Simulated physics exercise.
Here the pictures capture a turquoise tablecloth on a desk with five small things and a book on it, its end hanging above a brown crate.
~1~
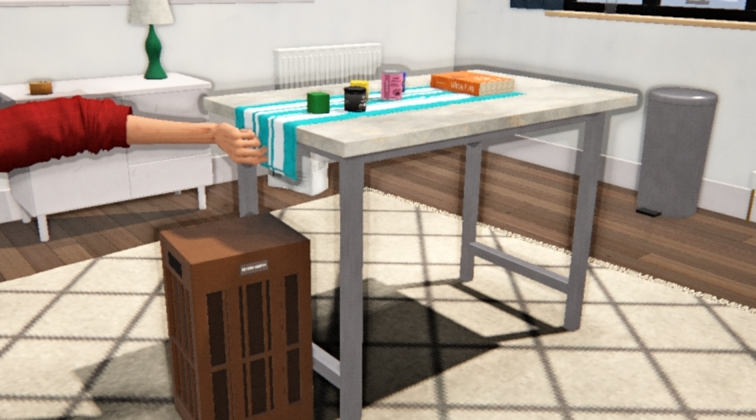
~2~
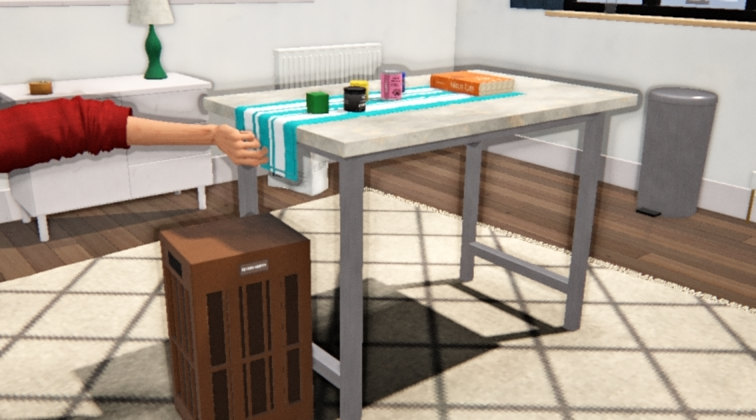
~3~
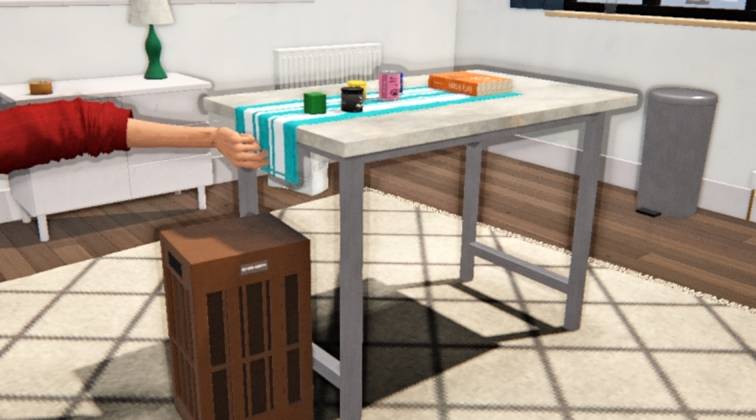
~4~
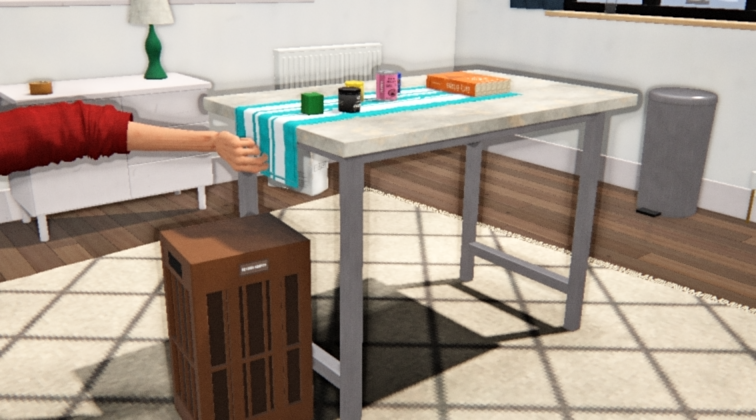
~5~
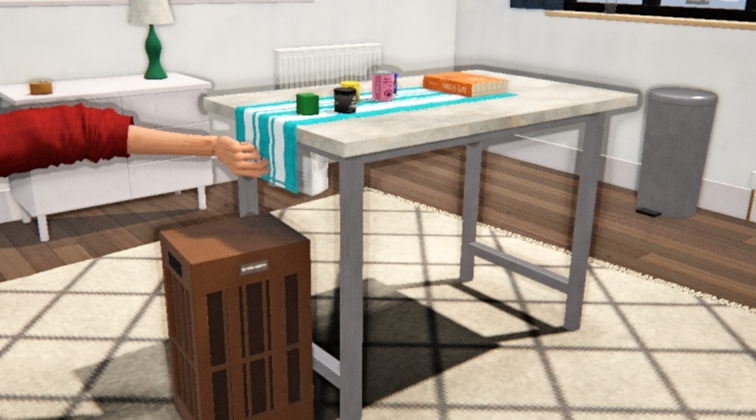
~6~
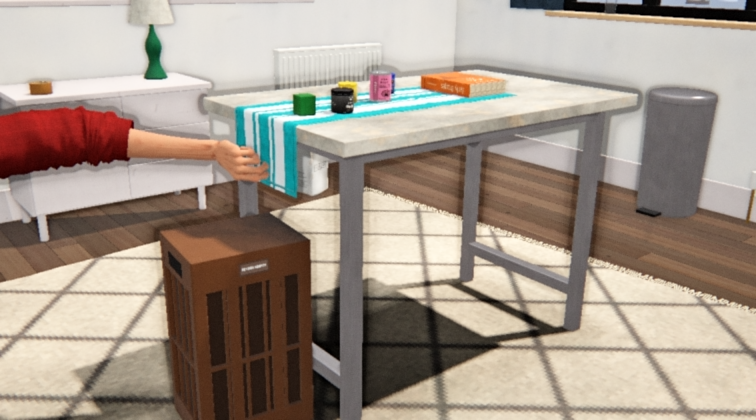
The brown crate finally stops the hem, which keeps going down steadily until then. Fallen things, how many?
Most likely just one will go over the edge.
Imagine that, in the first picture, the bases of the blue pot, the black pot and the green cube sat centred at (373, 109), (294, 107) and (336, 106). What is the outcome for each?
First the blue pot: It is still up there. Next the black pot: It ends off the top. Last the green cube: It is still up there.
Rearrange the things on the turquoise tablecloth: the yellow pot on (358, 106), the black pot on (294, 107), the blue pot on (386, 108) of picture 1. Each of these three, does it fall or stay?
Briefly: Yellow pot stays; black pot drops; blue pot stays.
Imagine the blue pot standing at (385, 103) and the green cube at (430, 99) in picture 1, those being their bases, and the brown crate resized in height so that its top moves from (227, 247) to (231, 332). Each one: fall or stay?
Blue pot is gone, green cube stays.
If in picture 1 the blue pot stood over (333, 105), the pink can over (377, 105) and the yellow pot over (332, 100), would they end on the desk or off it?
Here's the result: The blue pot remains in place, the pink can remains in place and the yellow pot remains in place.
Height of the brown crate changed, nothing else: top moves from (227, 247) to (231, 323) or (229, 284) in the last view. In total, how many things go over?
We'd get 3 in the first case and 2 in the second.
Soon after, hem near (266, 214); all still up.
Then, hem on the crate; green cube gone.
At rest, hem on the crate; green cube gone. The desk loses one.
